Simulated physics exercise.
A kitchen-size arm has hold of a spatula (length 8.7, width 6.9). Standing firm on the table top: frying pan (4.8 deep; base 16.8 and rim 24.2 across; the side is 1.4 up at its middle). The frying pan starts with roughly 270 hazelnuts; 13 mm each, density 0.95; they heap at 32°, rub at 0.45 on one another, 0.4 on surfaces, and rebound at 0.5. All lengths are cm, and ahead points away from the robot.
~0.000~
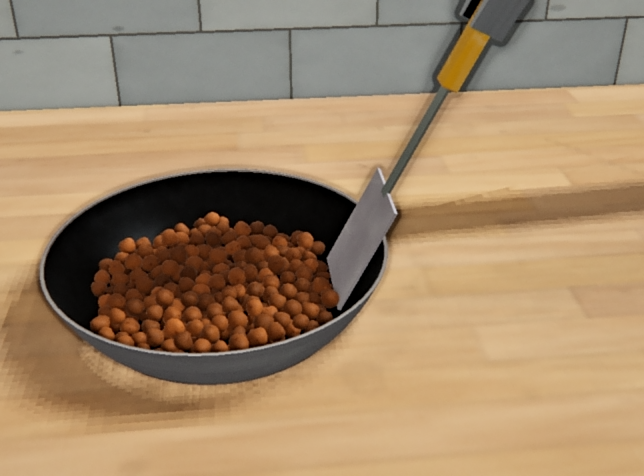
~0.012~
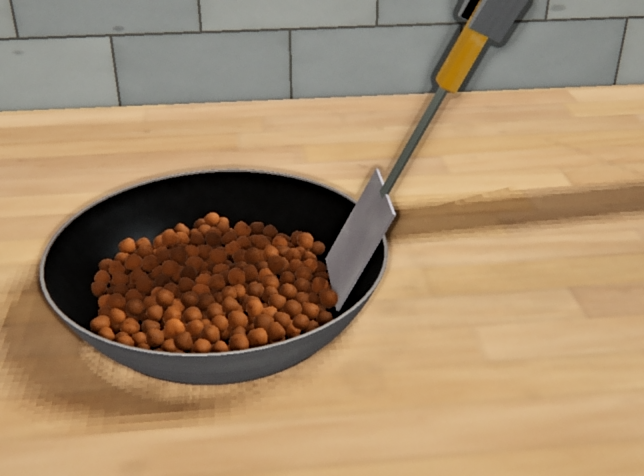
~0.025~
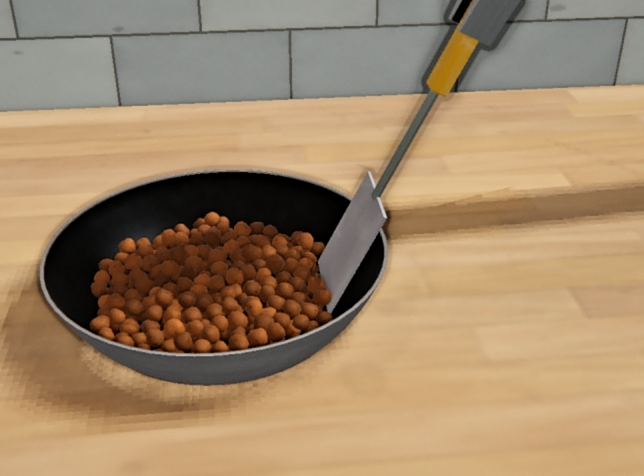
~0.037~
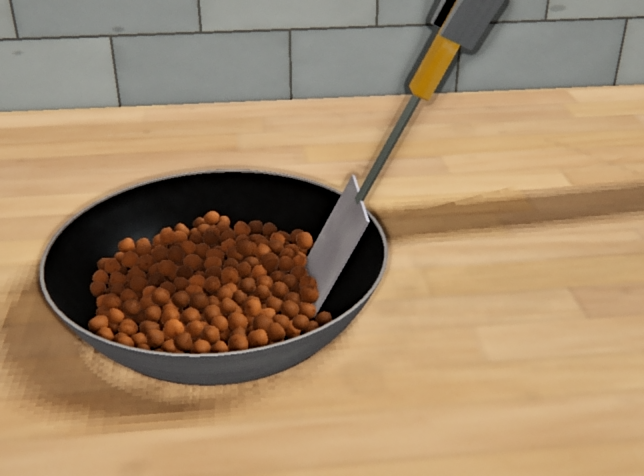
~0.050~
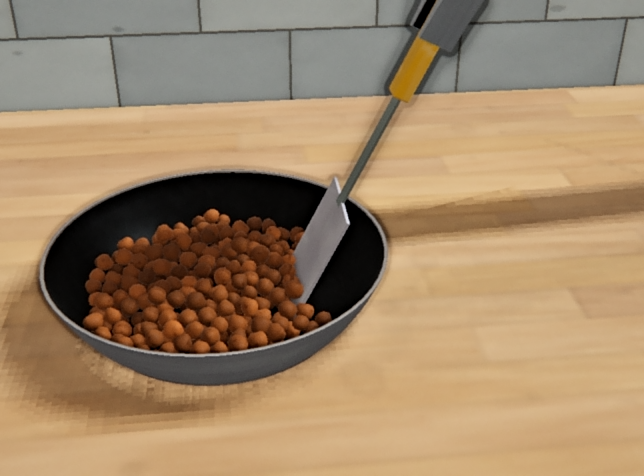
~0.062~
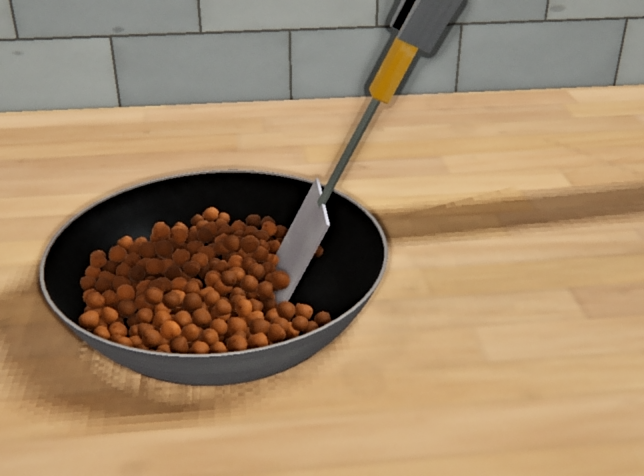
A pale wooden counter with a grey tiled wall behind it is viewed from slightly above by a still camera. A dark frying pan with a grey outside sits at left, heaped with small round reddish-brown nuts, while a grey and yellow-orange tool holds a flat metal spatula at the pan's right side. After barely moving at first, the spatula slides left through the pan, pushing the nuts leftward and baring some black surface behind it.
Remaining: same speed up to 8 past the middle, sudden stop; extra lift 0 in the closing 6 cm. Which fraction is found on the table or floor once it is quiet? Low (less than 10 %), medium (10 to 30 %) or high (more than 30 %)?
Answer: Medium; 10 to 30 % of the hazelnuts finish on the table or floor.
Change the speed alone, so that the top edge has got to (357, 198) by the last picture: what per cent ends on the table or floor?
About 5 per cent.
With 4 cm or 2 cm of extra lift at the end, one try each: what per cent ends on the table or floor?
About 20 and 30 per cent.
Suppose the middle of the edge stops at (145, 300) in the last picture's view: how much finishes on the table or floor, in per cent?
About 5 per cent.
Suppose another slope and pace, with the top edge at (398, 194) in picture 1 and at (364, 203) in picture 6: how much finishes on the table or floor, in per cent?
About 5 per cent.
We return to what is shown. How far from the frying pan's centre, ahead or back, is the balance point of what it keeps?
Roughly 3.0 cm ahead.
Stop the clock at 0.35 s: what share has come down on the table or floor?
About 10 per cent.
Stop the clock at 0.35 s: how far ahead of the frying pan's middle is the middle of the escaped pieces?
Roughly 16 cm.
After 0.10 s, sloping 64°, highest piece 6 above the table; 268 in the frying pan.
After 0.13 s, sloping 64°, highest piece 7 above the table; 268 in the frying pan.
After 0.35 s, sloping 64°, highest piece 10 above the table; 218 in the frying pan, 28 on the table or floor, 22 on the blade or in flight.
After 1.40 s, sloping 64°, highest piece 5 above the table; 217 in the frying pan, 51 on the table or floor.
At rest, 217 in the frying pan, 51 on the table or floor. That is 19 % on the table or floor.
